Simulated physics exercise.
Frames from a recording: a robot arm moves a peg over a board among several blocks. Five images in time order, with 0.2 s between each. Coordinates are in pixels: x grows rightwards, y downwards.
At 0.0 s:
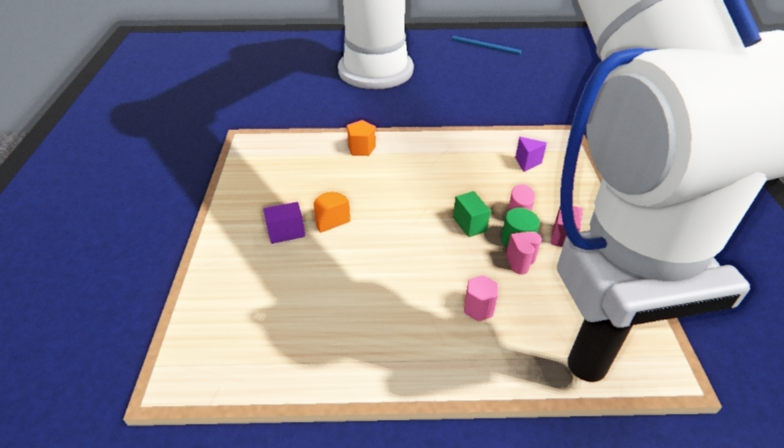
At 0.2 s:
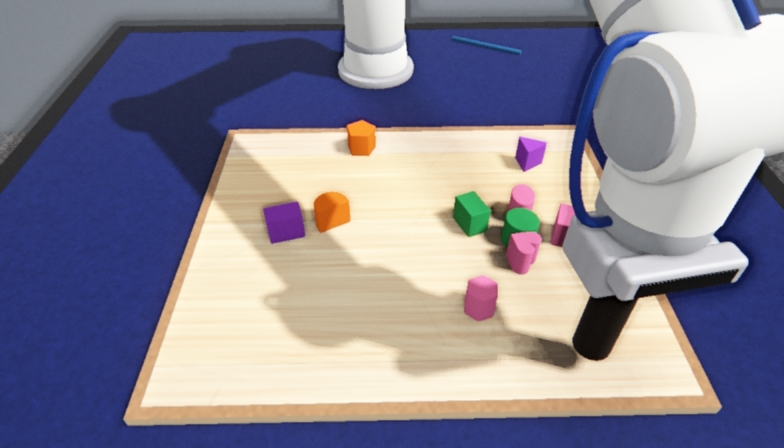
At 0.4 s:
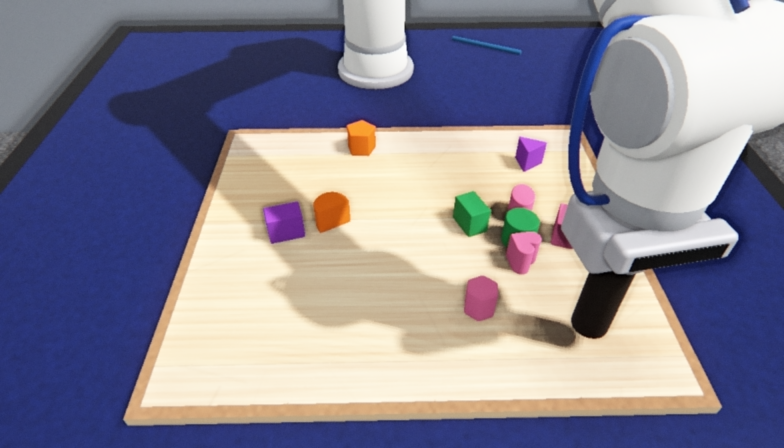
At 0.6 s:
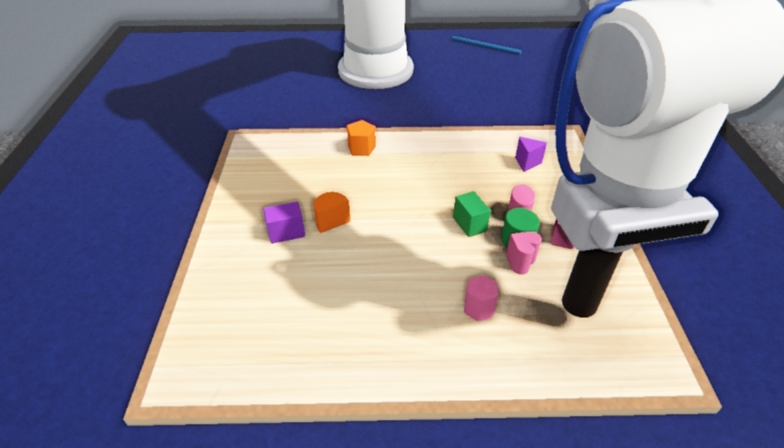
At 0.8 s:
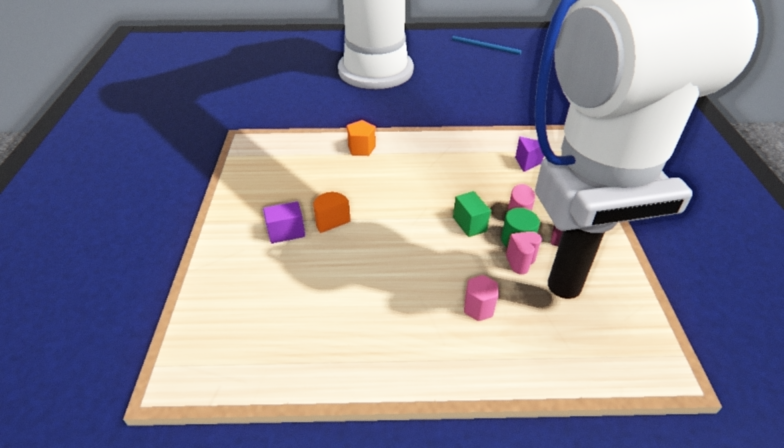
The clip opens on a white robot arm holding a black peg near the lower right of a wooden board scattered with green, pink, orange and purple blocks. The arm moves the peg steadily up the board, then shifts it slightly left toward the pink and green cluster, while the blocks stay put.
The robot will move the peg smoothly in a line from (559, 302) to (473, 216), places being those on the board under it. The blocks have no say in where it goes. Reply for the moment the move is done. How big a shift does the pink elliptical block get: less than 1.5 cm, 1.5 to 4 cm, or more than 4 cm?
My answer is that it shifts 1.5 to 4 cm.
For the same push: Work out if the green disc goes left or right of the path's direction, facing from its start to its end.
That's a shift to the right.
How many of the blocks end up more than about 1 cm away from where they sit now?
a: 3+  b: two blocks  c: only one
I choose a.
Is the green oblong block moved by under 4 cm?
I believe not.
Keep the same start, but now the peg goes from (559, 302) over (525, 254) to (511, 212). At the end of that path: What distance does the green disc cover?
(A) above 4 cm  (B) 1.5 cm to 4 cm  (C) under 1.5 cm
A (above 4 cm)
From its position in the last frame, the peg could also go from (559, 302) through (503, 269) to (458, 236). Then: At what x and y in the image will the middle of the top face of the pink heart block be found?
Just about (497, 217).
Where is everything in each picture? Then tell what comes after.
Peg tip (587, 366); block tops, green oblong block (473, 202); green disc (523, 218); pink elliptical block (524, 194); pink heart block (526, 240), in the first picture.
Peg (591, 345); blocks unchanged, in the second picture.
Peg (589, 324); blocks unchanged, in the third picture.
Peg (579, 304); blocks unchanged, in the fourth picture.
Peg (564, 286); green oblong block (473, 202); green disc (523, 218); pink elliptical block (524, 194); pink heart block (526, 240), in the fifth picture.
On the path given first. One third of the way, peg (531, 253); green disc (520, 213); pink elliptical block (524, 192); pink heart block (513, 232), turned 20° clockwise.
Two thirds of the way, peg (502, 225); green oblong block (461, 194), turned 10° clockwise; green disc (511, 200); pink elliptical block (528, 186), turned 15° anticlockwise; pink heart block (478, 212).
At the end, peg (476, 200); green oblong block (433, 177), turned 15° clockwise; green disc (505, 188); pink elliptical block (531, 184), turned 20° anticlockwise; pink heart block (452, 194), turned 35° anticlockwise.
